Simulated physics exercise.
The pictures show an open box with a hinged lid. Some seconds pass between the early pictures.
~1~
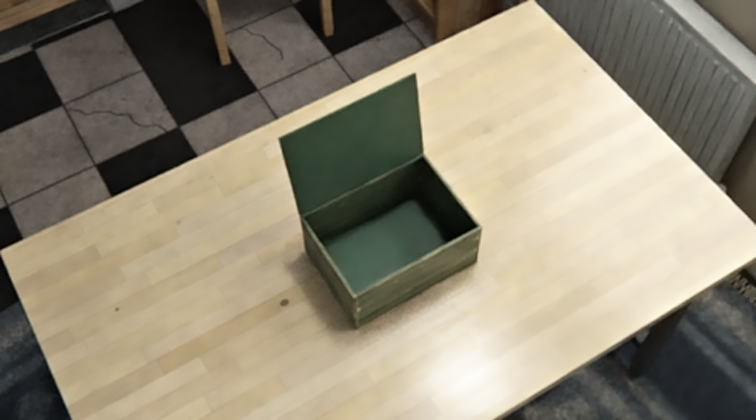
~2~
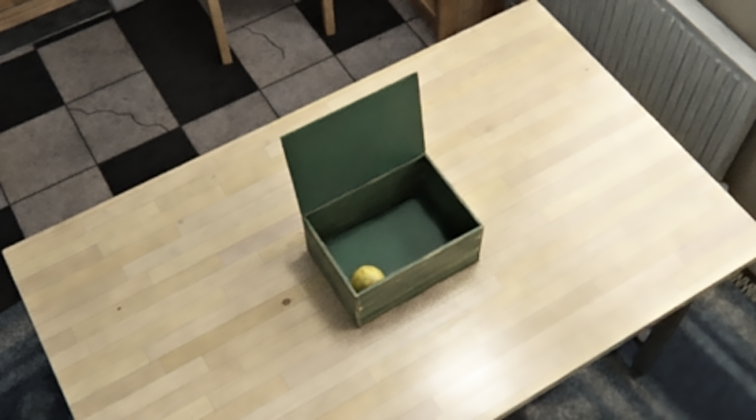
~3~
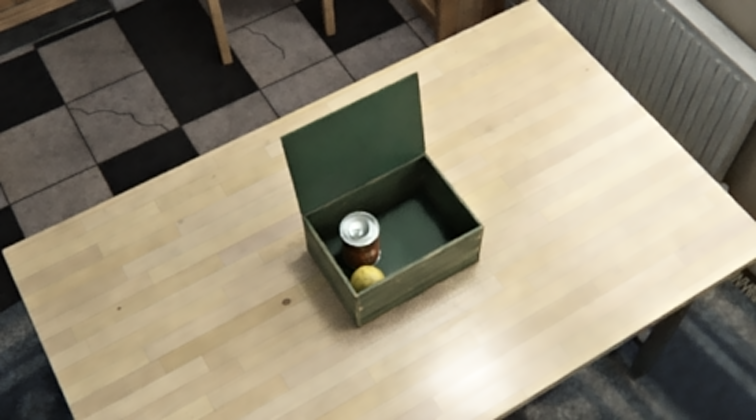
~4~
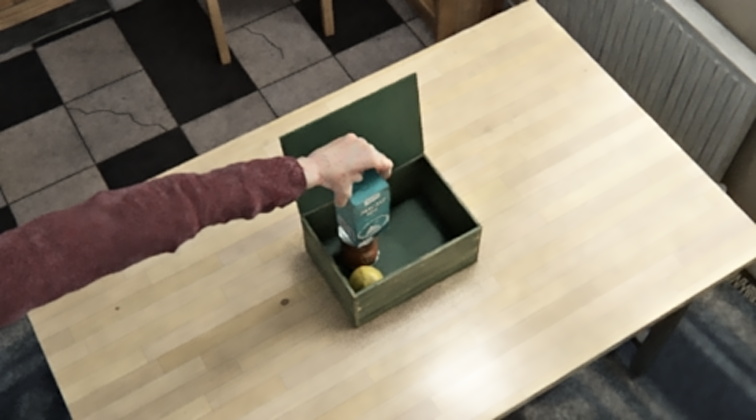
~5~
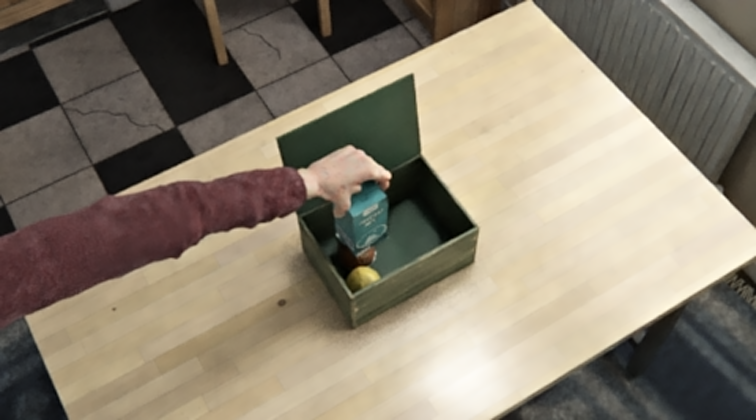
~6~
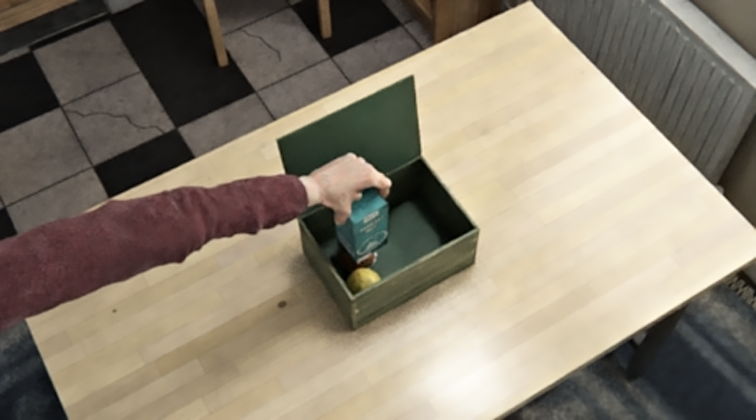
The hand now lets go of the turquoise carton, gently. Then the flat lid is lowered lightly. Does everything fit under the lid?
It will not close.
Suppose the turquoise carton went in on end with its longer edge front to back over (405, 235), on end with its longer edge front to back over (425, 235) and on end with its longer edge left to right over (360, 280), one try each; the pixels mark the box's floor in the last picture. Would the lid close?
In the first case it stays ajar; in the second case it will not close; in the third case it will not close.
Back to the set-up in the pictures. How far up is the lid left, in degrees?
Some 25° above the rim.
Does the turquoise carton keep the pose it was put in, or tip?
It tips.
Then, 1.60 s after the last picture, lid 60° above the rim.
Then, 1.90 s after the last picture, lid 30° above the rim; turquoise carton tipped 55° from how it was near (380, 256).
At rest, lid 23° above the rim; tipped over in the box, turquoise carton; the other 2 in place. Seen from the same camera at the end, turquoise carton near (377, 254).
